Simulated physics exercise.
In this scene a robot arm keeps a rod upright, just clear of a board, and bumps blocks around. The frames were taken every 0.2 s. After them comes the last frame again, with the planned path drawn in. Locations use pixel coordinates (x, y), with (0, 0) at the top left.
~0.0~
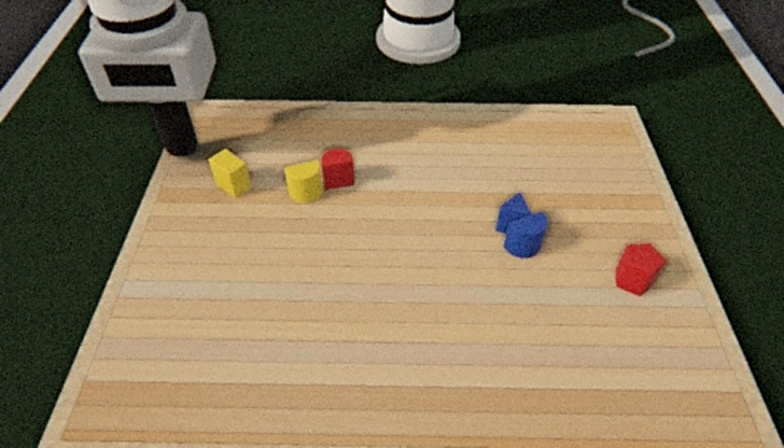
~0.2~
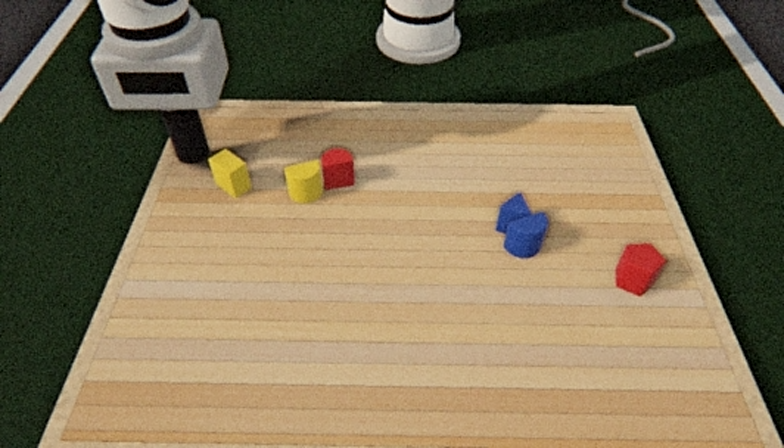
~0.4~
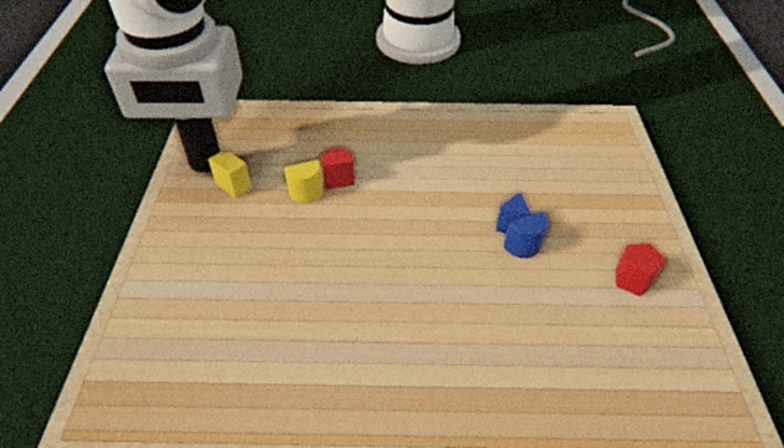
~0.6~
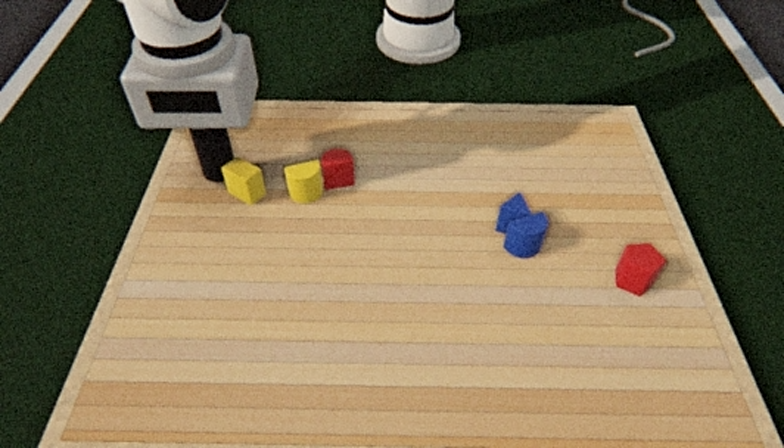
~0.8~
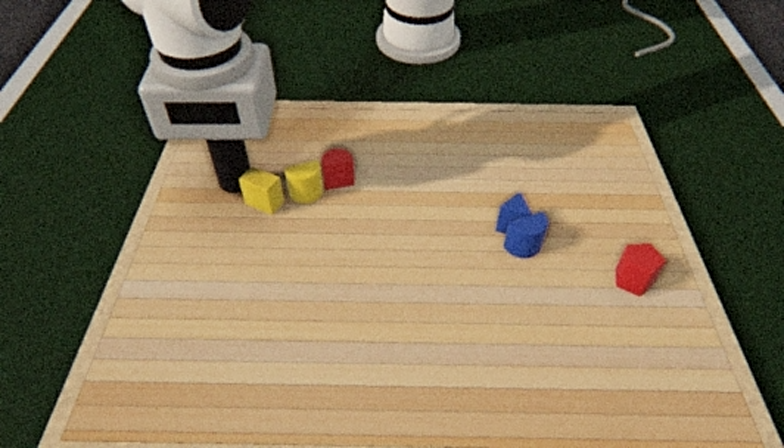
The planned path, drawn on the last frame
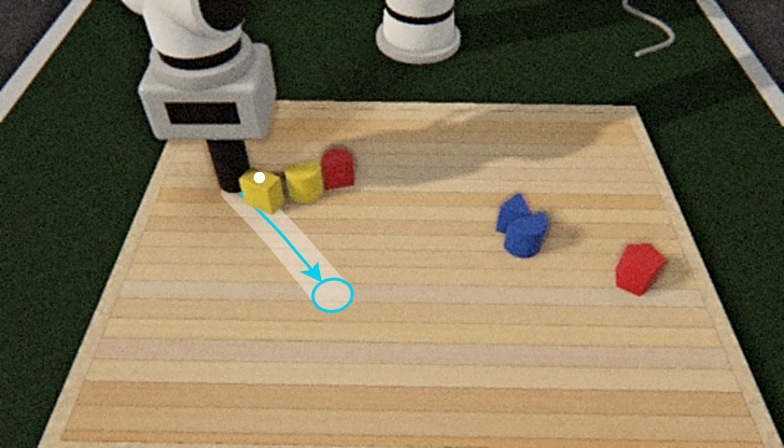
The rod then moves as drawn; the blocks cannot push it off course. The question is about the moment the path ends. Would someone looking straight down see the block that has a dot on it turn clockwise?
No - that is not the case.
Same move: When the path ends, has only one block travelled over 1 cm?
Going by the path, yes.
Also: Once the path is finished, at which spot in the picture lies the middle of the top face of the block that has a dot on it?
It is going to be at (317, 202).
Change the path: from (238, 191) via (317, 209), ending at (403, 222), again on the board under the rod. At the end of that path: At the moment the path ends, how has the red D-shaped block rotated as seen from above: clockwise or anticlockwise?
From above, it turns counterclockwise.
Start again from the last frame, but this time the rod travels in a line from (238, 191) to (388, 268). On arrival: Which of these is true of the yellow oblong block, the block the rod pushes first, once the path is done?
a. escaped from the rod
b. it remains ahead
My pick is b.
Path on the board, from (238, 191) directly to (333, 295); the dot is on the yellow oblong block.
The first path, step by step. One third of the way, rod (267, 214); yellow oblong block (300, 198), turned 35° anticlockwise.
Two thirds of the way, rod (298, 248); yellow oblong block (317, 202), turned 65° anticlockwise.
At the end, rod (332, 288); yellow oblong block (317, 202), turned 65° anticlockwise; yellow D-shaped block in place.
